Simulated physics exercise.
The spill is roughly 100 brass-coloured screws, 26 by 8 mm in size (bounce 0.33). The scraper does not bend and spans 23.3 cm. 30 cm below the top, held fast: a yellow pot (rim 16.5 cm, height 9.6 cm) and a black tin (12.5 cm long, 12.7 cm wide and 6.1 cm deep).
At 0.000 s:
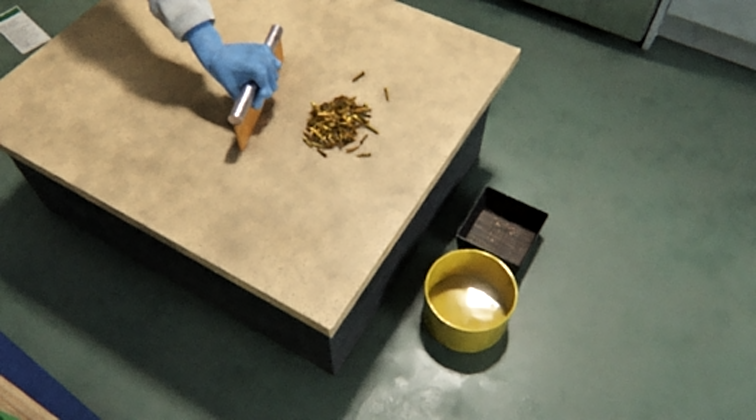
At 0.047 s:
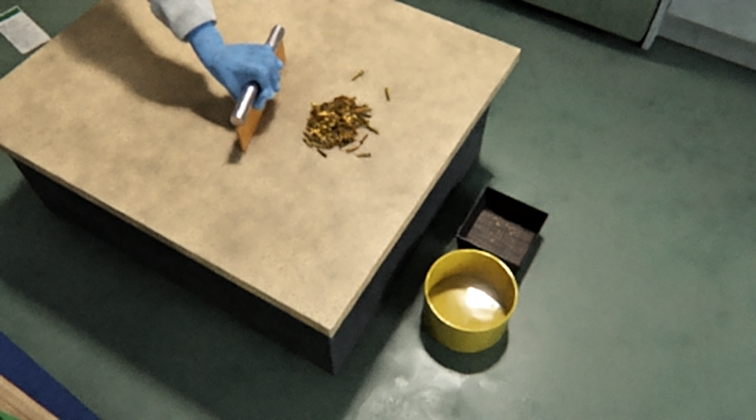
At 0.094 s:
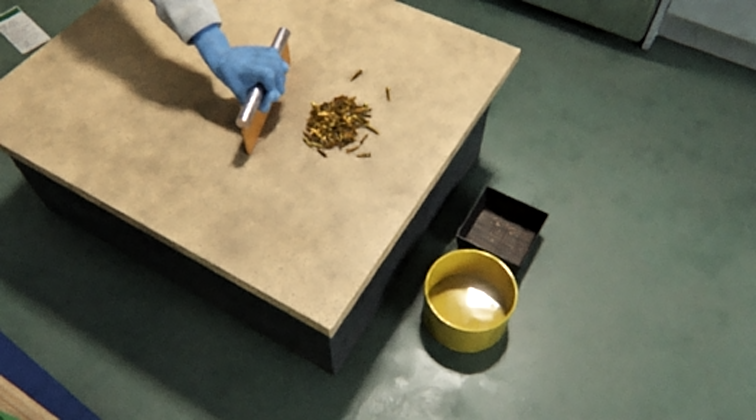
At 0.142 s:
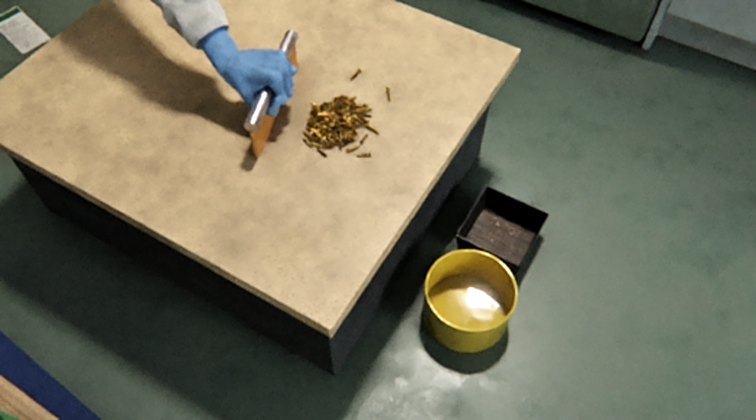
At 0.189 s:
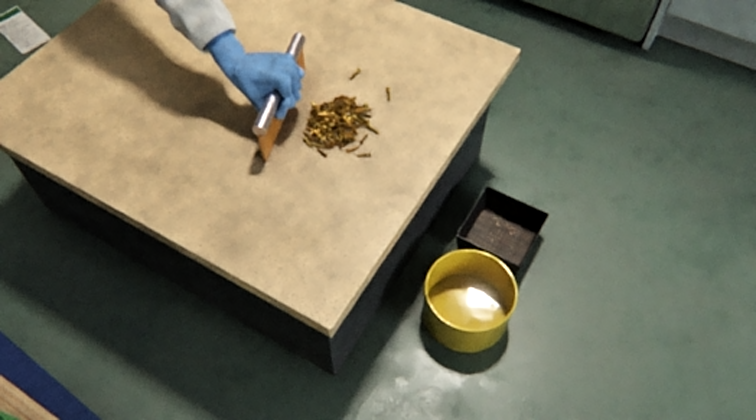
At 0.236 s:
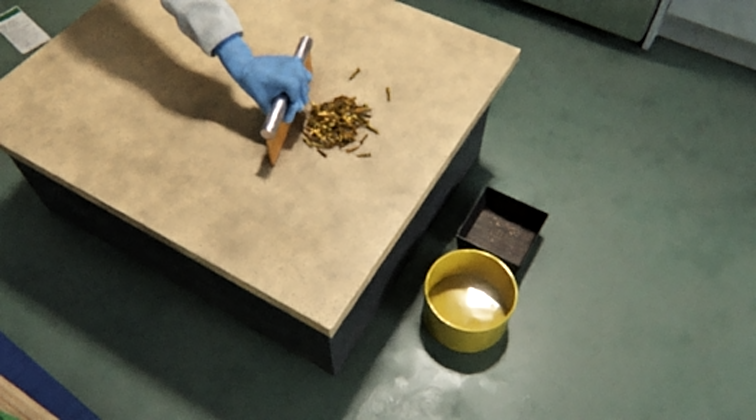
A blue-gloved hand slides an upright scraper rightward across the table toward scattered brass-coloured screws.
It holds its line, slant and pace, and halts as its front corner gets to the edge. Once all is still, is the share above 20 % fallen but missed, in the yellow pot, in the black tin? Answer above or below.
Fallen but missed: Above; in the yellow pot: Below; in the black tin: Below.
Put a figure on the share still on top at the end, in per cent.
Roughly 60 per cent.
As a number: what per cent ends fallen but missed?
About 30 per cent.
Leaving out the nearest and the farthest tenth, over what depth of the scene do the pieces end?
Roughly 14 cm.
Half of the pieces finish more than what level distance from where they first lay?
About 20 cm.
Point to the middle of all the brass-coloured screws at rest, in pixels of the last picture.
Around (434, 157).
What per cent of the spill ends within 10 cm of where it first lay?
About 5 per cent.
Then, at 0.57 s, scraper 18 cm from its start, spill 13 cm wide; still on top 100 %.
After 0.91 s, scraper 29 cm from its start, spill 14 cm wide; still on top 100 %.
After 1.20 s, scraper 31 cm from its start, spill 18 cm wide; yellow pot 10 %, off the edge, not caught 25 %, still on top 60 %.
At rest (2.1 s), yellow pot 10 %, black tin 0 %, fallen but missed 30 %, still on top 60 %.
